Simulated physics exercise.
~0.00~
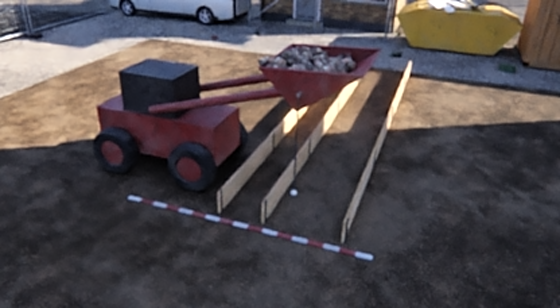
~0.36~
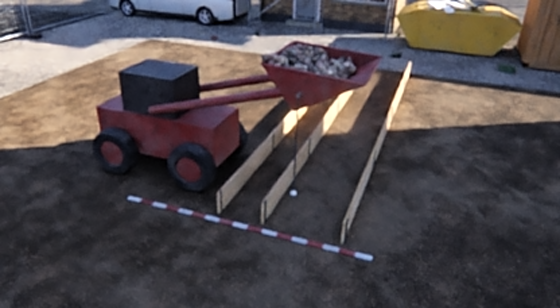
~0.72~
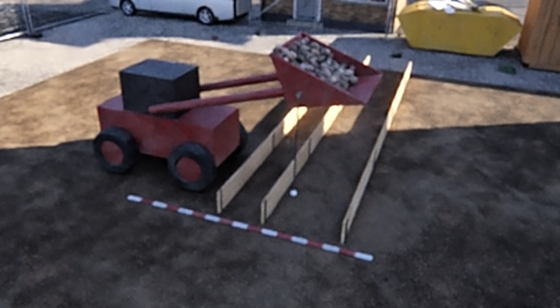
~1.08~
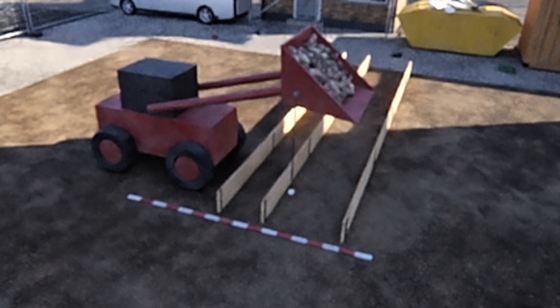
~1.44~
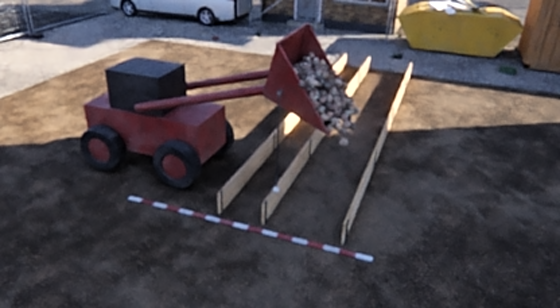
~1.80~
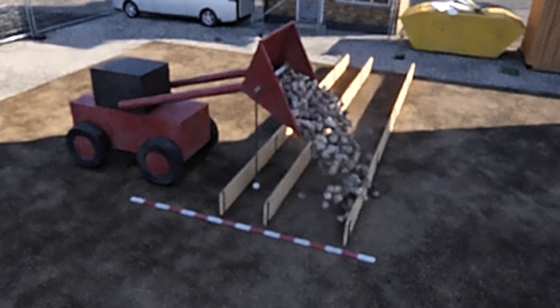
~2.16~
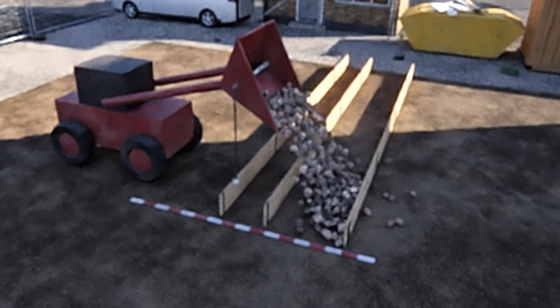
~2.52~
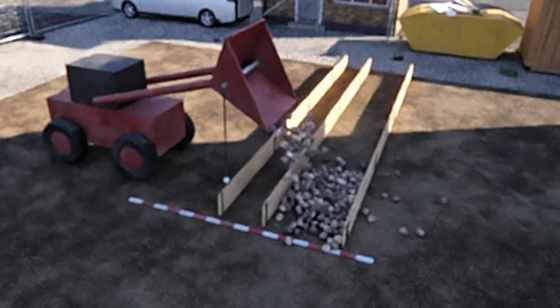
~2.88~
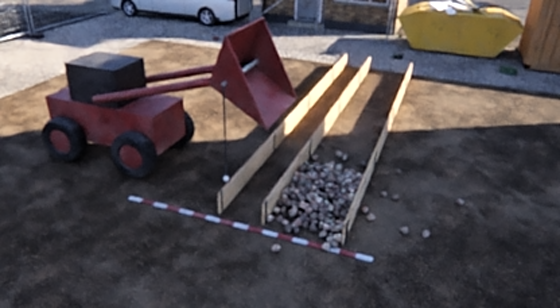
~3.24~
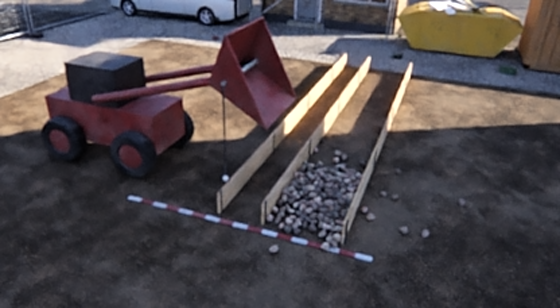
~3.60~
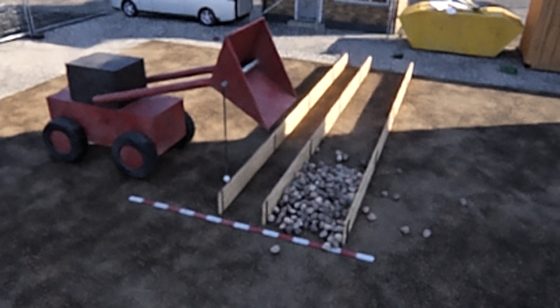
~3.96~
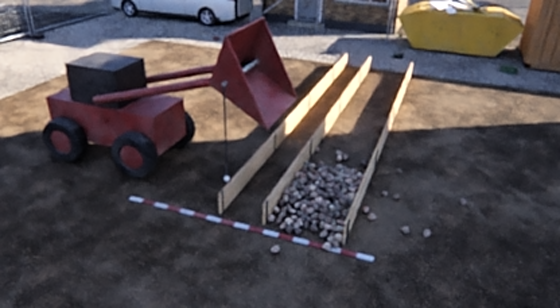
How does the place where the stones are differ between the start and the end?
At the start the stones are up in the loader's raised bucket. By the end nearly all of them lie in a heap on the ground between the middle and right boards, with a few scattered outside.
